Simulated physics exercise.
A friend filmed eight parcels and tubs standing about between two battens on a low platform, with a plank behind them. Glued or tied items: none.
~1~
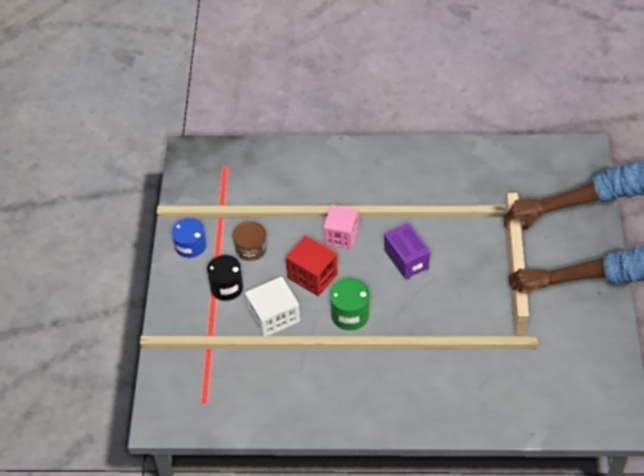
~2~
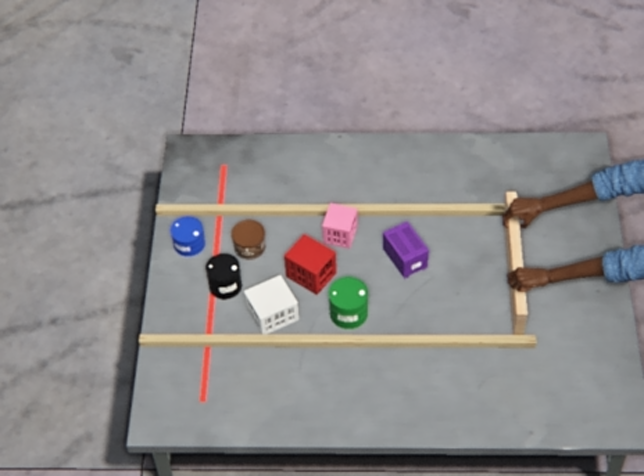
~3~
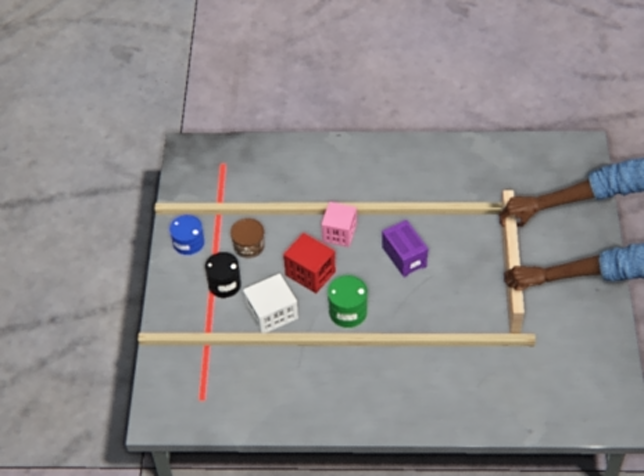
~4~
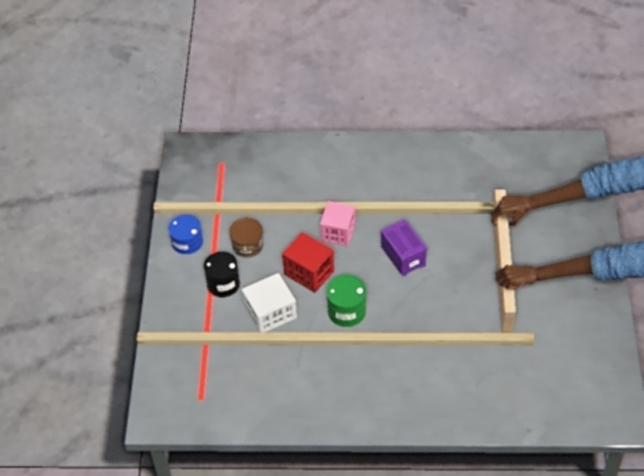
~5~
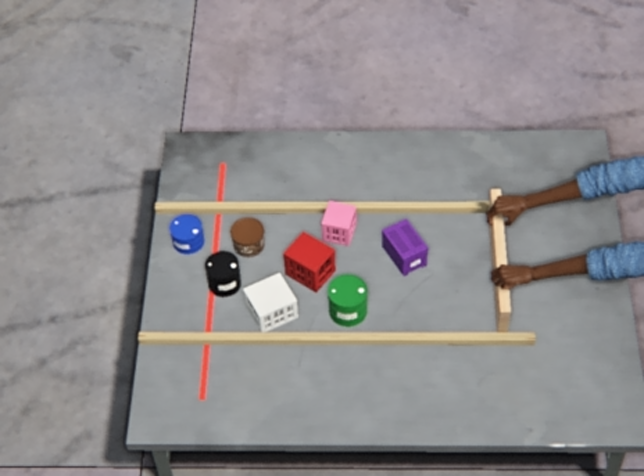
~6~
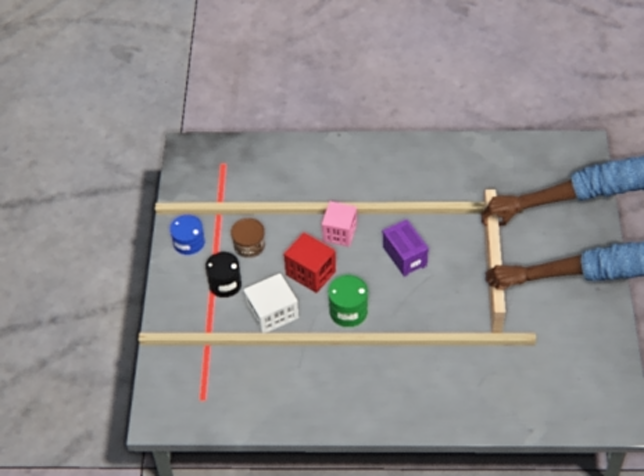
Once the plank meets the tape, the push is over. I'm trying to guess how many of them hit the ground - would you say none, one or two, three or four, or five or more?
Only a pair or a lone one falls.
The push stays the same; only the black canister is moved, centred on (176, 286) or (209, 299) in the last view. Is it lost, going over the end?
In order, it drops down; drops down.
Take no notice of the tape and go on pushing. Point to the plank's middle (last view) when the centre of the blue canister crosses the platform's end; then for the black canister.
I reckon its middle sits around (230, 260) and then around (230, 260).
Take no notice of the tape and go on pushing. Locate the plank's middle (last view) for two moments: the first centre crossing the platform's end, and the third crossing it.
The first one at (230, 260), the next at (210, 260).
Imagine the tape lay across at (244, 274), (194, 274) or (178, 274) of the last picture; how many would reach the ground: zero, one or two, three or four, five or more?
Taking the three places in turn: Not one, three or four, five or more.
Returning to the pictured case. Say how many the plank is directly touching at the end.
The count in contact is 3.
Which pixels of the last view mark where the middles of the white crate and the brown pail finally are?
First at (150, 310); second at (171, 239).
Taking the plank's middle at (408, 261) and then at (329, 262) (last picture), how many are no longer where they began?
I make it 1 at the first spot and 5 at the other.
Early on, none off yet; blue canister at rest near (188, 235); black canister at rest near (224, 275); brown pail at rest near (249, 238).
A while later, none off yet; blue canister at rest near (188, 235); black canister travelled about its own width near (184, 277); brown pail travelled about its own width near (222, 240).
Finally, the number that fall off is one or two; lost, black canister and blue canister.
